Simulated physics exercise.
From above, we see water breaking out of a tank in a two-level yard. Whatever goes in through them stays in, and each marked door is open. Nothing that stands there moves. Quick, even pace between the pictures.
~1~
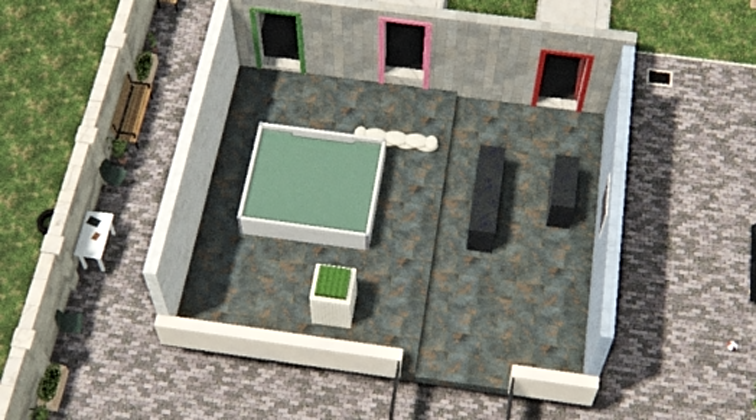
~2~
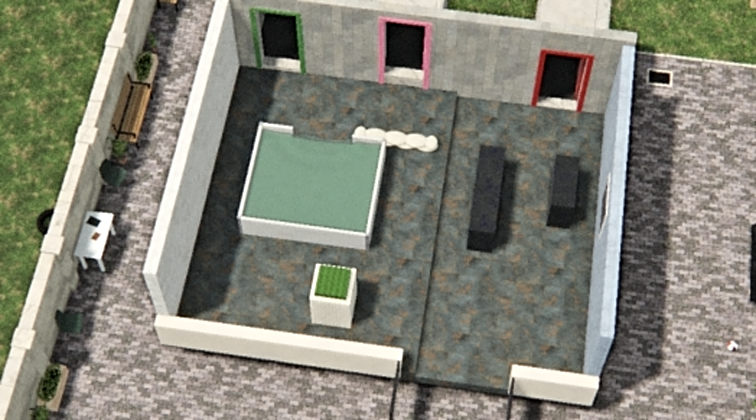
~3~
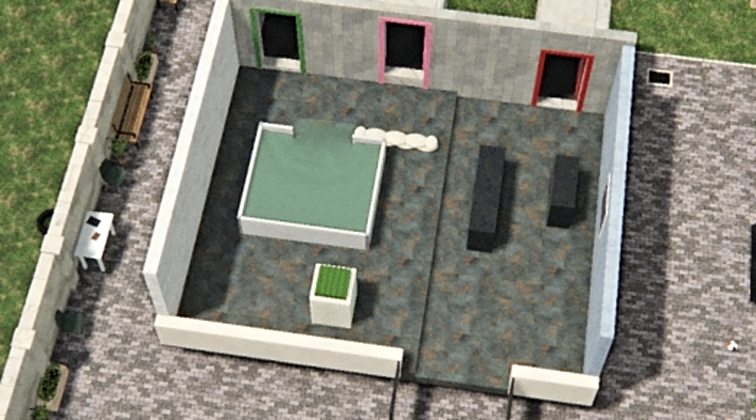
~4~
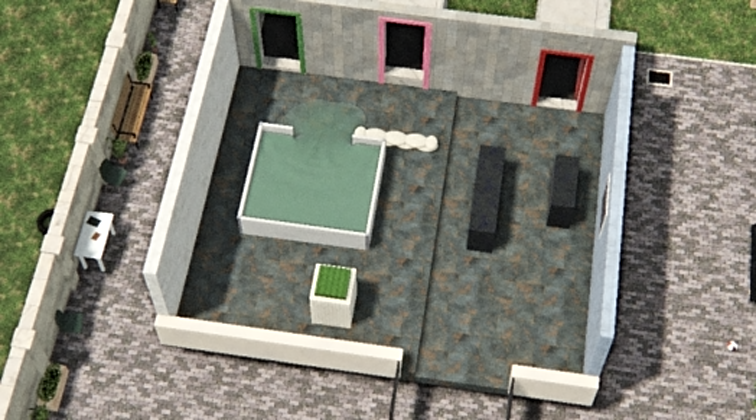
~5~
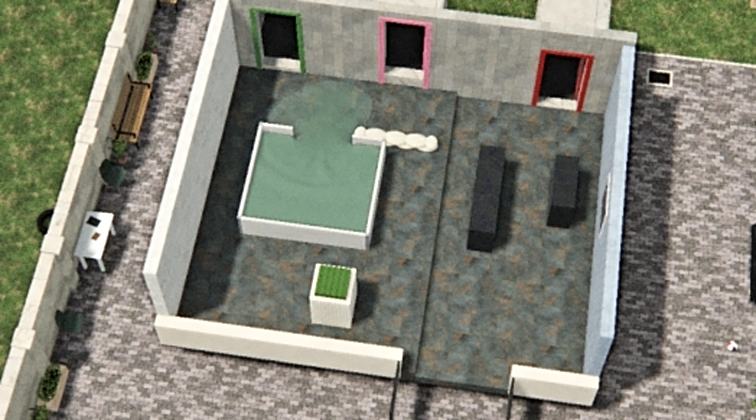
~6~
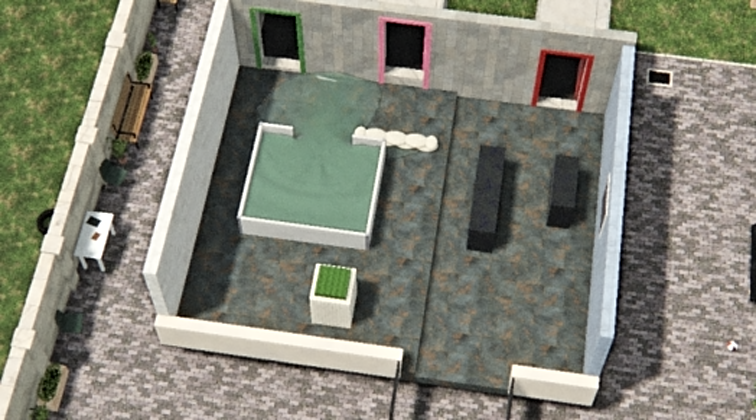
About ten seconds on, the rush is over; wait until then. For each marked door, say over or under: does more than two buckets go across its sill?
The red door is swamped; the green door is swamped; the pink door is not swamped.
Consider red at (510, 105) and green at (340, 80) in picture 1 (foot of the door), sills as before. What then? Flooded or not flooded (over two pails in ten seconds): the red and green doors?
First the red door, which stays on the safe side, then the green door, which crosses the line.
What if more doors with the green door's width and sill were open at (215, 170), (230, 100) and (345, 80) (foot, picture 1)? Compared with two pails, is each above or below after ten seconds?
Stays within it; exceeds it; exceeds it.
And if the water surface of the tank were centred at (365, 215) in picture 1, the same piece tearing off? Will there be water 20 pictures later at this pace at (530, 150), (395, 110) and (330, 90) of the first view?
Point by point: Swamped; swamped; swamped.
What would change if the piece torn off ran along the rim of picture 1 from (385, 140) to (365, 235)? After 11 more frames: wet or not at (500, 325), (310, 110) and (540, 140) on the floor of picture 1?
The first spot is swamped, the second spared, the third swamped.
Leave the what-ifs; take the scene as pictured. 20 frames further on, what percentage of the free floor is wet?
By my count, 40 percent.
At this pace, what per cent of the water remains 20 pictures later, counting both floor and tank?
Roughly 98 percent.
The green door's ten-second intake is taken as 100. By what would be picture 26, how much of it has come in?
About 50 per cent.
A moment on, water covers 10 % of the floor; the red door not reached, the green door under two buckets in, the pink door wet at the sill, nothing in.
Next, water covers 20 % of the floor; the red door not reached, the green door over two buckets in, the pink door wet at the sill, nothing in.
Then, water covers 40 % of the floor; the red door wet at the sill, nothing in, the green door over two buckets in, the pink door wet at the sill, nothing in.
Later, water covers 55 % of the floor; the red door under two buckets in, the green door far over two buckets in, the pink door wet at the sill, nothing in.
In the end, water covers 85 % of the floor; the red door far over two buckets in, the green door far over two buckets in, the pink door wet at the sill, nothing in.
